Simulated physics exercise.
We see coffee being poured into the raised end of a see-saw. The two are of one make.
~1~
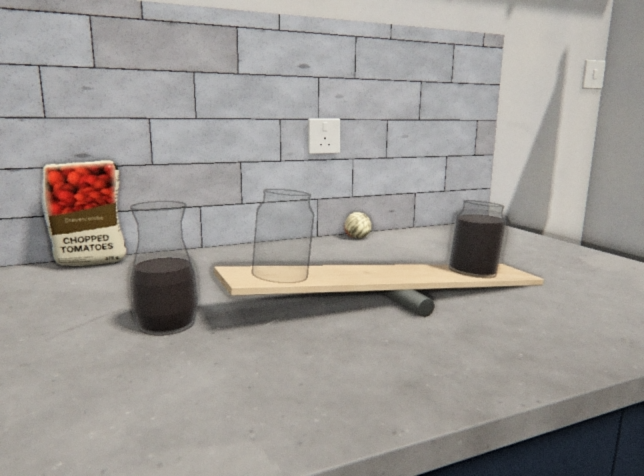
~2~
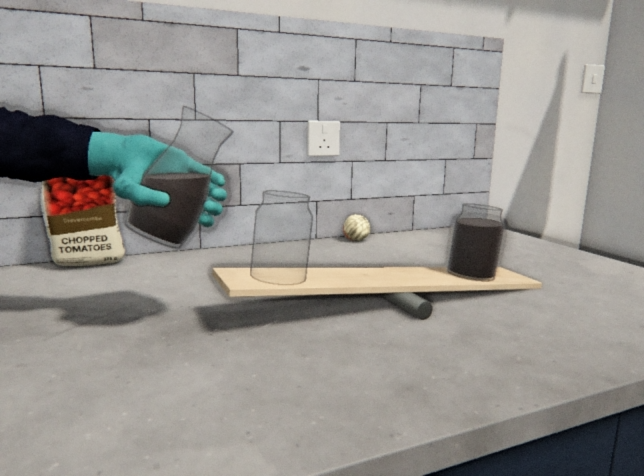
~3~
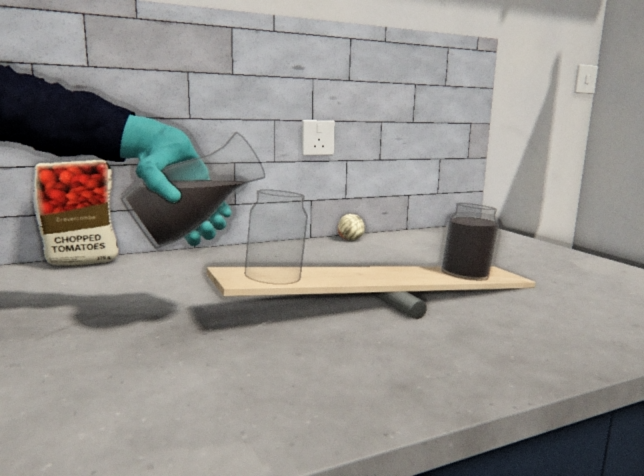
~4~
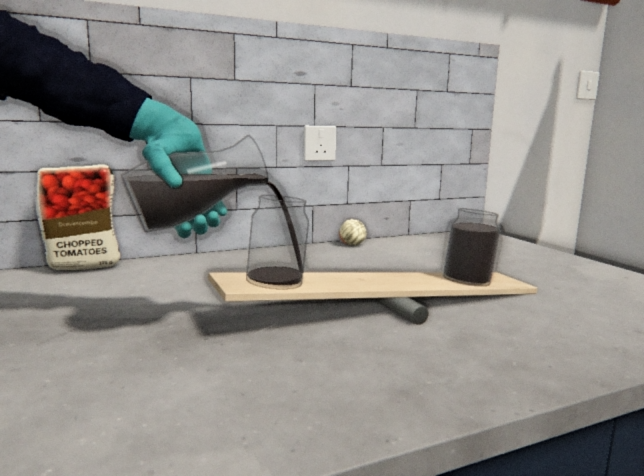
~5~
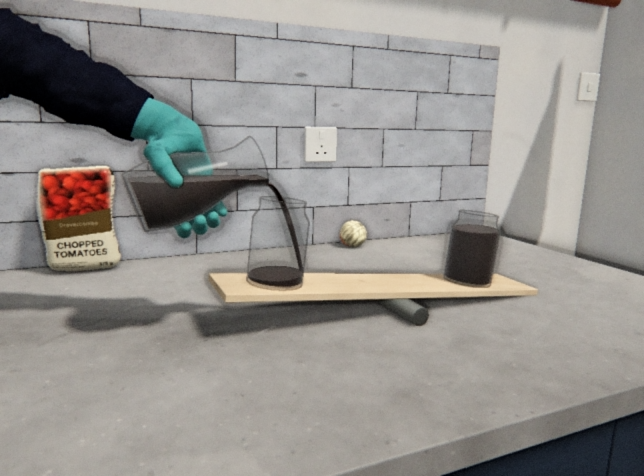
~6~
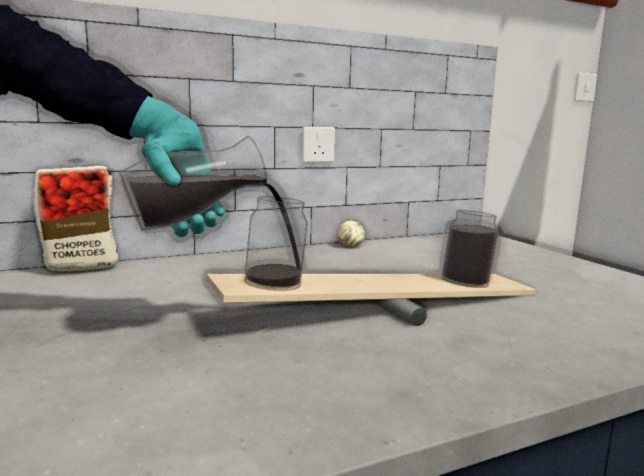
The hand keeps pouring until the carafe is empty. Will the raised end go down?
It goes down on that side.
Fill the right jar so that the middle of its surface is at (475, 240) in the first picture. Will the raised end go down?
My call: Tips over.
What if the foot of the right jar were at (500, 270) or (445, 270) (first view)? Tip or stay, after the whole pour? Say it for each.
One after the other: Holds still, tips over.
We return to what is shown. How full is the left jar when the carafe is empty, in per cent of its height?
Some 75 per cent.
Soon after, the left jar is about a third full; the plank leans as before.
Later, the left jar is about two thirds full; the plank has swung over, and that end is down.
In the end, the left jar is about three quarters full; the plank has swung over, and that end is down.
